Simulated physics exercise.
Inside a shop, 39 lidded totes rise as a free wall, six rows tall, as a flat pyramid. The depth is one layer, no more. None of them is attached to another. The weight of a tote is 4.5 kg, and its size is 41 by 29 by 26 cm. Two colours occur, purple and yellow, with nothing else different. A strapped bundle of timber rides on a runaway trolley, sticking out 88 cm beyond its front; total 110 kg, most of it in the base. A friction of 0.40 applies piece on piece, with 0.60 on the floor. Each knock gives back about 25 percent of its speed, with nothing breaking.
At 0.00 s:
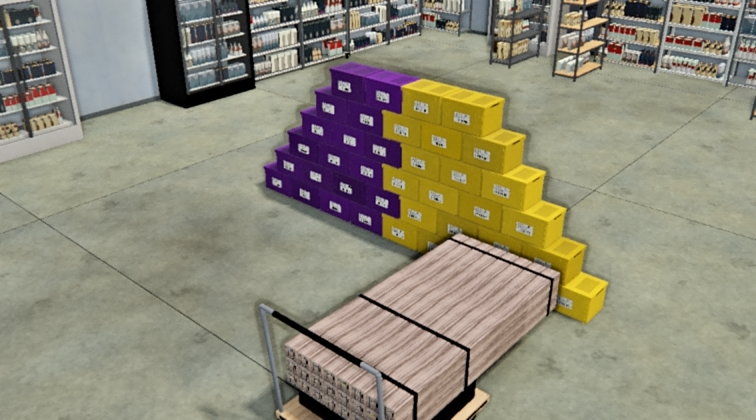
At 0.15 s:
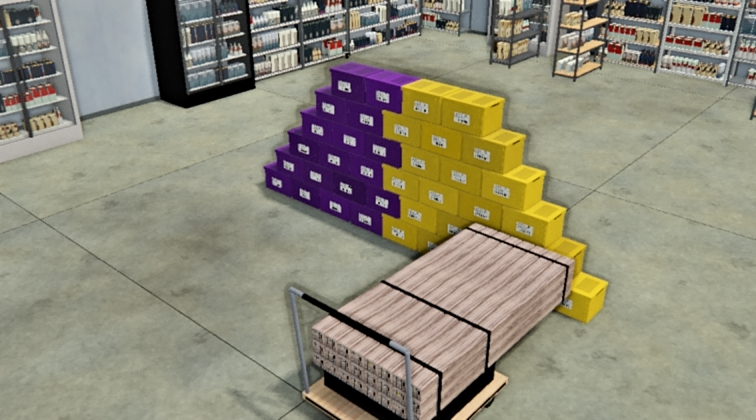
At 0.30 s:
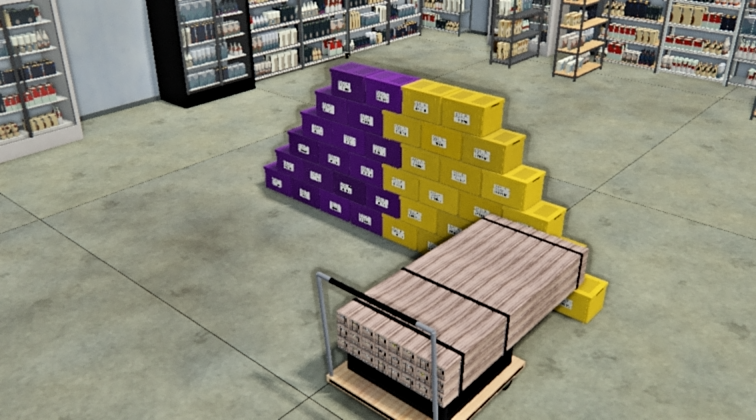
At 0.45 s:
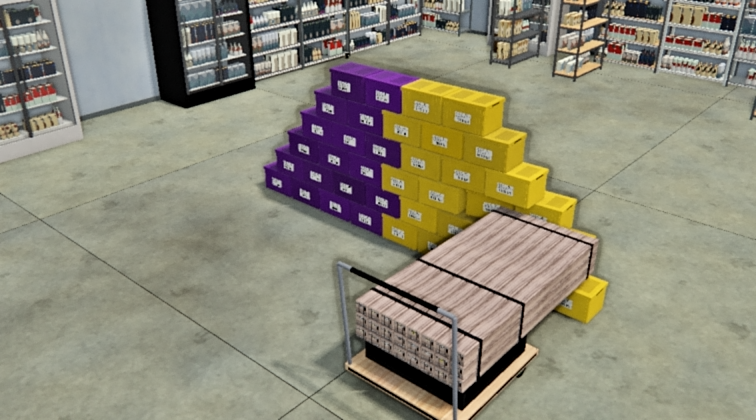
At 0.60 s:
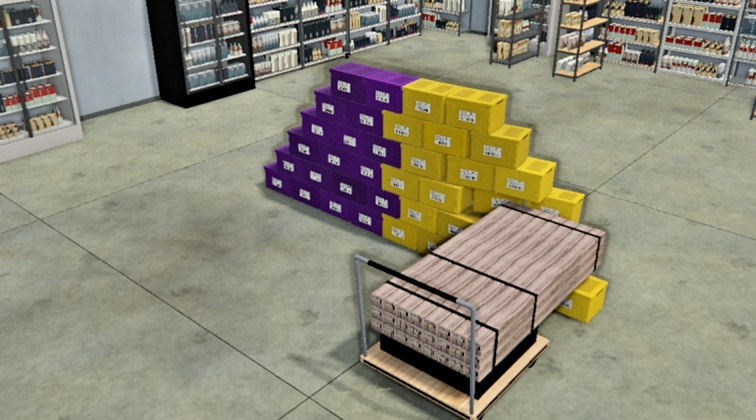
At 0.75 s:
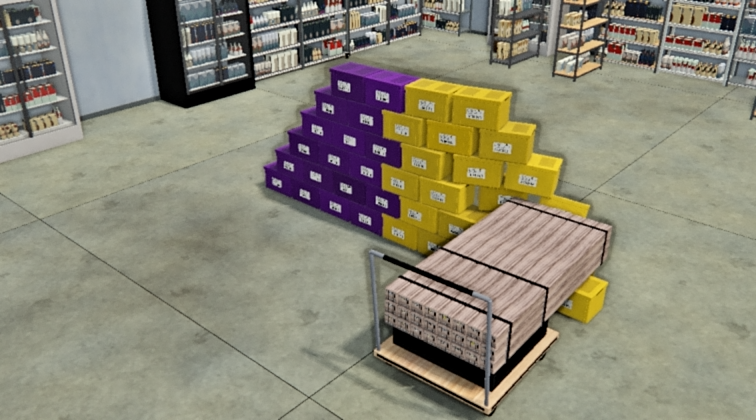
The clip opens on a stepped wall of purple and yellow boxes in a shop, with a loaded platform trolley in front. The trolley slides rightward and toward the wall, its strapped load pressing into the yellow side. Several yellow boxes then shift to the right, while the purple ones stay still.
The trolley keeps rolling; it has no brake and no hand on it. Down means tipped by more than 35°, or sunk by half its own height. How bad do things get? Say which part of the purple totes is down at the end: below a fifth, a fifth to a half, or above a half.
Below a fifth.
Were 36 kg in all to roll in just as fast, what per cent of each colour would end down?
The split would be yellow 0, then purple 0 per cent.
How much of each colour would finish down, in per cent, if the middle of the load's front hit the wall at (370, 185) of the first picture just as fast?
Result - yellow: 50 %; purple: 60 %.
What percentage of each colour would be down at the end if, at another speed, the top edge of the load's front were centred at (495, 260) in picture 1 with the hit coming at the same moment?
Down at the end: Yellow 40 per cent, purple 0 per cent.
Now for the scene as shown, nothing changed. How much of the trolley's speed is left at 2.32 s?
Speed: Close to 0.0 m/s.
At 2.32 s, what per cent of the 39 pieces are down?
By then, 25 per cent.
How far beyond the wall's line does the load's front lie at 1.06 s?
Measured: Approx. 60 cm.
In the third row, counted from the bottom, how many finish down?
2 in total.
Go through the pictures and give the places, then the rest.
In the first picture (each place is the centre of the face we see best), load (555, 287) 46 cm short of the wall; top purple tote (346, 86); top yellow tote (462, 118); all as stacked.
The second picture shows load (570, 274) 24 cm short of the wall; top purple tote (346, 86).
The third picture shows load (584, 262) 19 mm short of the wall; top purple tote (346, 86).
The fourth picture shows load (594, 252) 15 cm into the wall's line; top purple tote (346, 86); 7 have shifted.
The fifth picture shows load (602, 245) 29 cm into the wall's line; top purple tote (346, 86); top yellow tote (467, 116) moved 59 mm; 10 have shifted.
The sixth picture shows load (608, 239) 40 cm into the wall's line; top purple tote (346, 86); top yellow tote (475, 113) moved 13 cm; 10 have shifted.
By 1.06 s, load 61 cm past the wall's line, still rolling; none of the 18 purple totes down (4 of 39 in all colours); top purple tote unmoved; top yellow tote tilted 11°.
By 1.50 s, load 87 cm past the wall's line, still rolling; none of the 18 purple totes down (10 of 39 in all colours); top purple tote unmoved; top yellow tote tilted 20°, 38 cm lower.
By 2.32 s, load 1.07 m past the wall's line, stopped; none of the 18 purple totes down (10 of 39 in all colours); top purple tote unmoved; top yellow tote upside down.
When it is over (4.1 s), load 1.07 m past the wall's line, stopped; none of the 18 purple totes down (10 of 39 in all colours); top purple tote unmoved; top yellow tote on its side. That is 0 per cent. In pixels of the last frame, middles, top purple tote near (357, 83), top yellow tote near (554, 143).
